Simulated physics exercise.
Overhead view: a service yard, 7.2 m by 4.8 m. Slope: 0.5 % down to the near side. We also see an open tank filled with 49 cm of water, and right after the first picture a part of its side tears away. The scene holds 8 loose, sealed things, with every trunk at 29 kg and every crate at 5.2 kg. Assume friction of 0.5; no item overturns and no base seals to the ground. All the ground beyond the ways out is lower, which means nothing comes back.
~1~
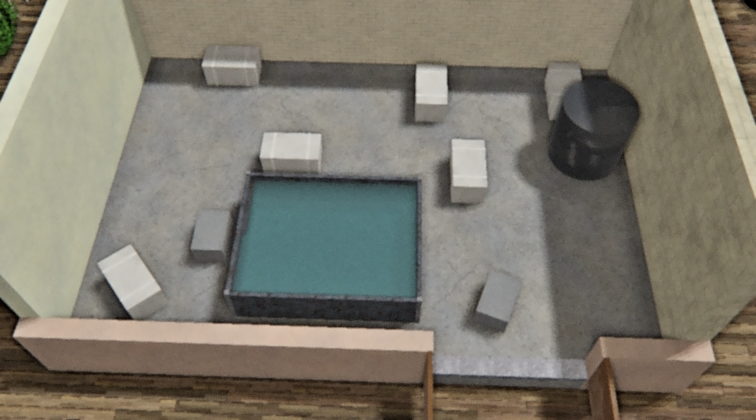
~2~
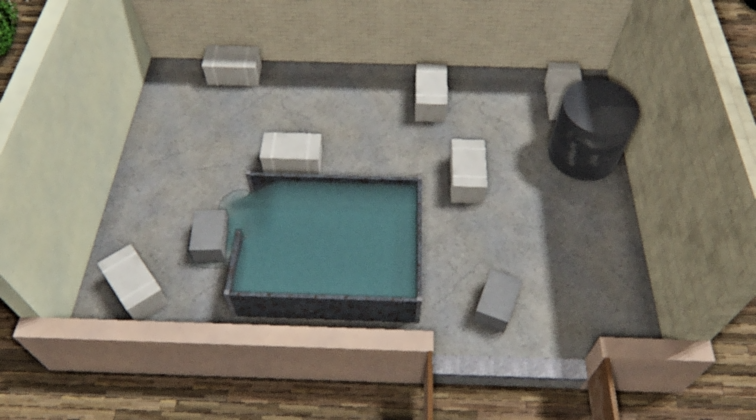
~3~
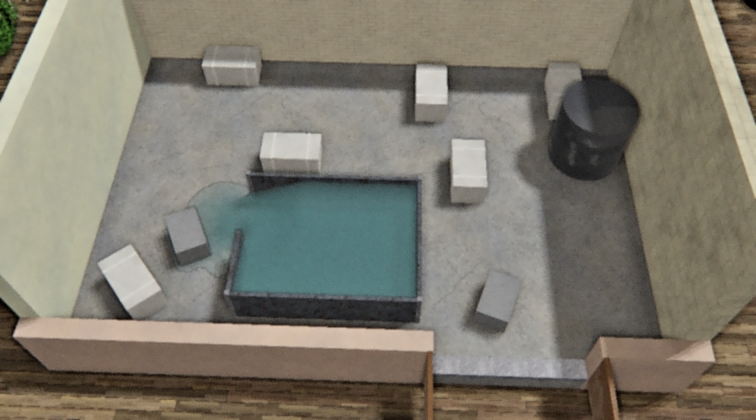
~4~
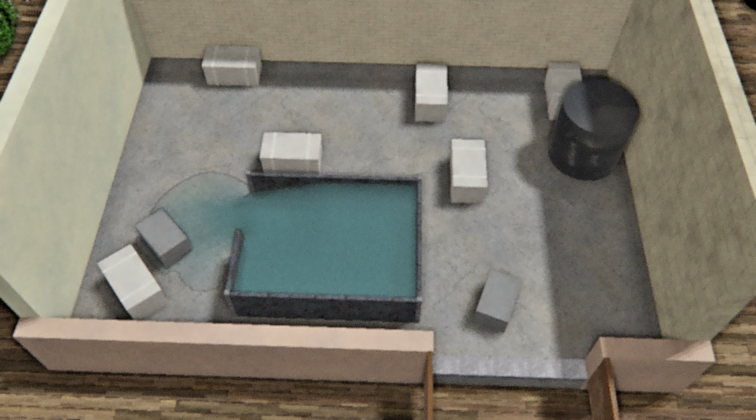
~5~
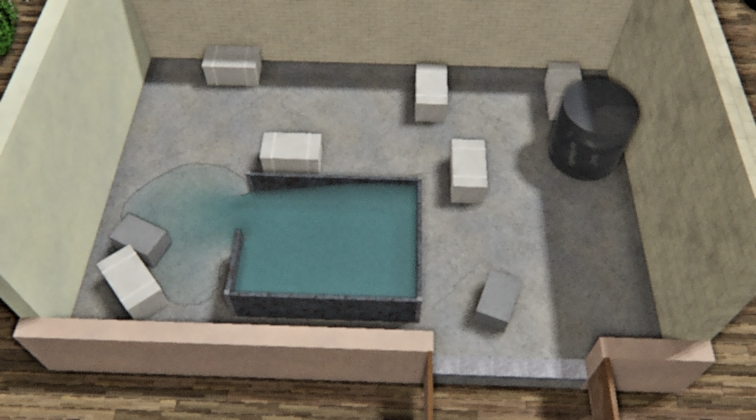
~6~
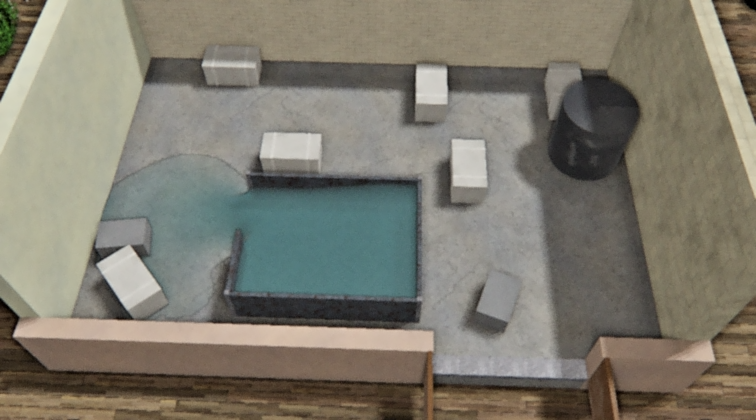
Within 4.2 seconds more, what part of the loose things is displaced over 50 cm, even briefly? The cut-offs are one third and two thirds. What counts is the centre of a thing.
Share: Middle band, from a third up to but not reaching two thirds.
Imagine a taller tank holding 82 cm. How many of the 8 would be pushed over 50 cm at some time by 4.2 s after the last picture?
In that case the number is 5.
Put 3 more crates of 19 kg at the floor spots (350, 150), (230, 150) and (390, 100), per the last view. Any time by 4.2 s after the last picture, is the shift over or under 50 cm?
Result, one by one: Not exceeded, not exceeded and not exceeded.
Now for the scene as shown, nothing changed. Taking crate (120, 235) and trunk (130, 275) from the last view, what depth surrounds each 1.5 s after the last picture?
First roughly 18 cm, second roughly 7 cm.
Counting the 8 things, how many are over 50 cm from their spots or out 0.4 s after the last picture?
1 in all.
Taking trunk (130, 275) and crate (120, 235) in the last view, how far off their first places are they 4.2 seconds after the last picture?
80 cm, then 100 cm.
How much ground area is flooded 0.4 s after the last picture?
About 8.5 m2 is covered.
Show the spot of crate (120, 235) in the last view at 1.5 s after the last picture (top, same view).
Position: Approx. (97, 255).
Then, 0.4 s after the last picture 1 of 8 are over 50 cm from their spots; 1 afloat.
Then, 1.5 s after the last picture 1 of 8 are over 50 cm from their spots; 1 afloat.
Then, 2.8 s after the last picture 3 of 8 are over 50 cm from their spots; 1 afloat.
Then, 4.2 s after the last picture 3 of 8 are over 50 cm from their spots, and 3 have been at some point; 2 afloat.
